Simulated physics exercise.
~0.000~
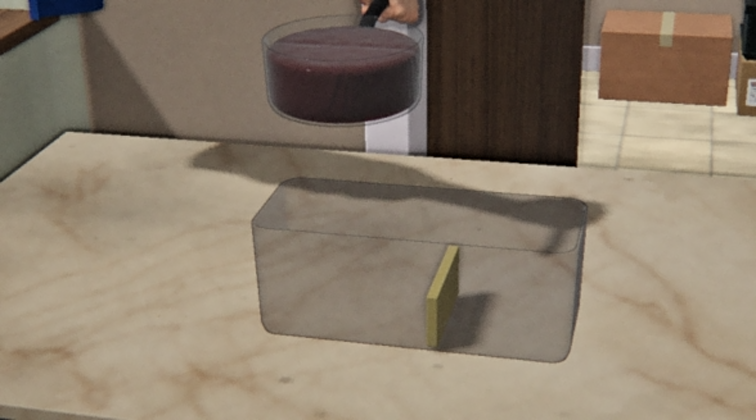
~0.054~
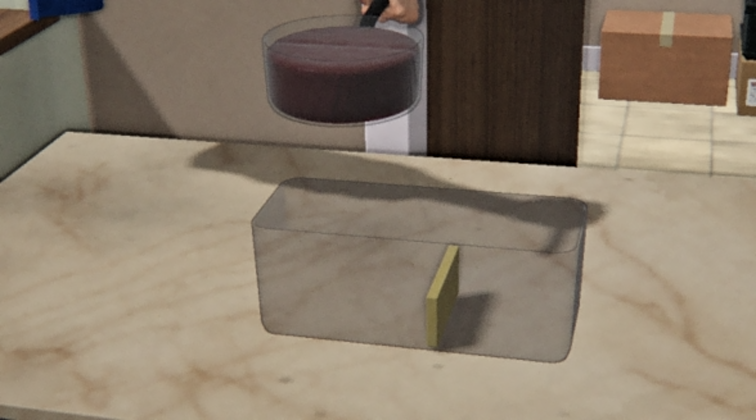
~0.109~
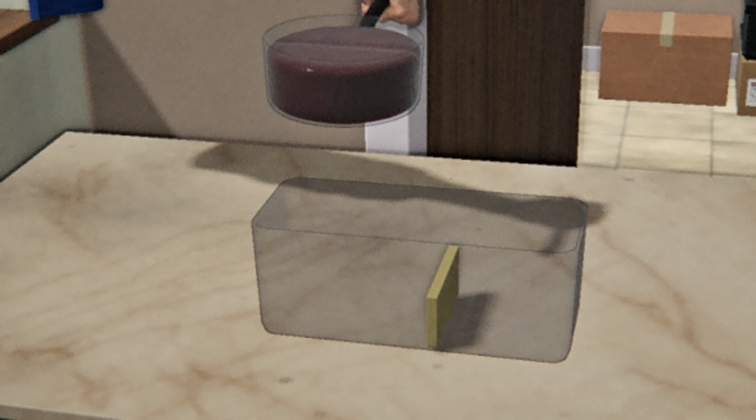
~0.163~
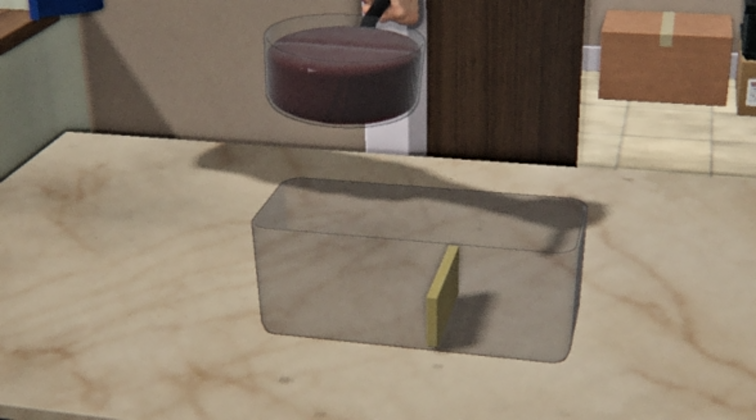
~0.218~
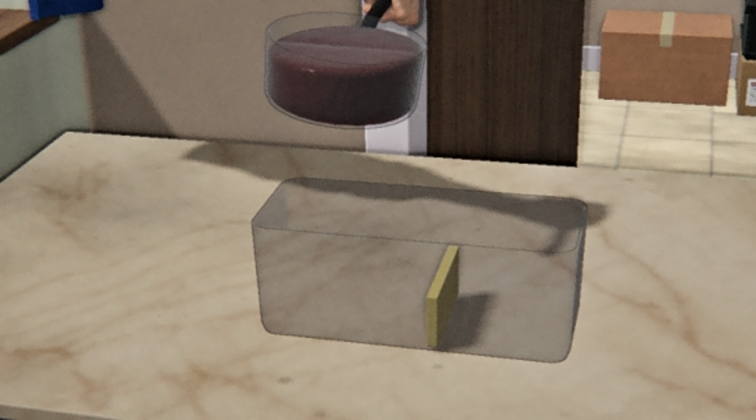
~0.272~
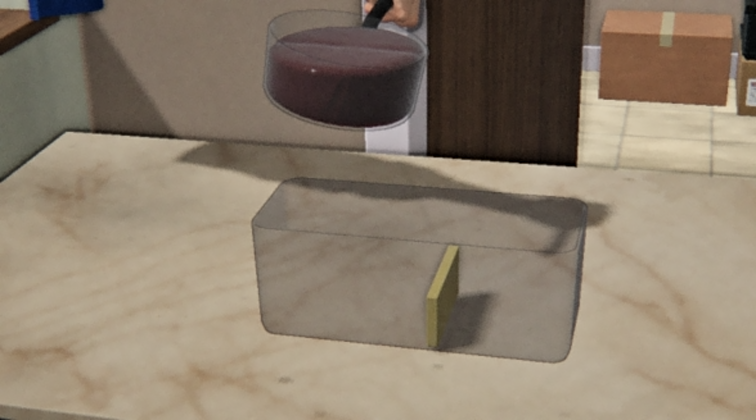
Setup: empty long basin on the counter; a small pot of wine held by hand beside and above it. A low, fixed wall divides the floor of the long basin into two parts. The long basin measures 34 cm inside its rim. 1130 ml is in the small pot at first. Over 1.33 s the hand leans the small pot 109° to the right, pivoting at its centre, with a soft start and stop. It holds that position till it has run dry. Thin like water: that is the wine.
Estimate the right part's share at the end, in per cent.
Roughly 77 per cent is in the right part.
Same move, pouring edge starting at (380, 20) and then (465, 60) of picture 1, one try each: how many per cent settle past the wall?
Near 60 in a hundred on the first go and near 85 in a hundred on the second.
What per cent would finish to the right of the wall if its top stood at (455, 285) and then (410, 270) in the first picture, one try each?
Some 65 in a hundred, then some 95 in a hundred.
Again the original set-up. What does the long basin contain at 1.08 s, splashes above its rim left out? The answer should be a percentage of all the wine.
86 per cent, give or take a little.
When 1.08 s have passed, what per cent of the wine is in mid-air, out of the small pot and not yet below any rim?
Near 7 percent.
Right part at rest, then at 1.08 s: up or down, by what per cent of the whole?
It climbs by roughly 1 per cent.
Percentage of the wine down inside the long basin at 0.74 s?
I reckon close to 18 percent of it.
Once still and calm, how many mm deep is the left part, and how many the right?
The left ends up at roughly 10 mm, with the right at roughly 50 mm.
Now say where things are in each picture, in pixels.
It leans 0°; its right rim is at (420, 43); the wine meets the walls at (272, 42) and (420, 50); the long basin's rim runs from (268, 203) to (582, 228); the wall's top is at (443, 272), in the first picture.
It leans 0°; its right rim is at (421, 43); the wine meets the walls at (272, 42) and (420, 50), in the second picture.
It leans 2°; its right rim is at (421, 45); the wine meets the walls at (273, 42) and (420, 52), in the third picture.
It leans 4°; its right rim is at (422, 48); the wine meets the walls at (273, 41) and (421, 52), in the fourth picture.
It leans 7°; its right rim is at (424, 53); the wine meets the walls at (274, 42) and (423, 53), in the fifth picture.
It leans 11°; its right rim is at (425, 58); the wine meets the walls at (275, 42) and (425, 53), in the sixth picture.
After 0.74 s the tilt is 64° and 46 per cent is still to pour, 1 is left of the wall and 18 right of it.
After 1.08 s the tilt is 100° and 7 per cent is still to pour, 9 is left of the wall and 76 right of it.
After 1.44 s the tilt is 109° and 0 per cent is still to pour, 21 is left of the wall and 78 right of it.
After 1.83 s the tilt is 109° and 0 per cent is still to pour, 22 is left of the wall and 77 right of it.
In the end 22 per cent lies left of the wall, 77 right of it and 1 outside.
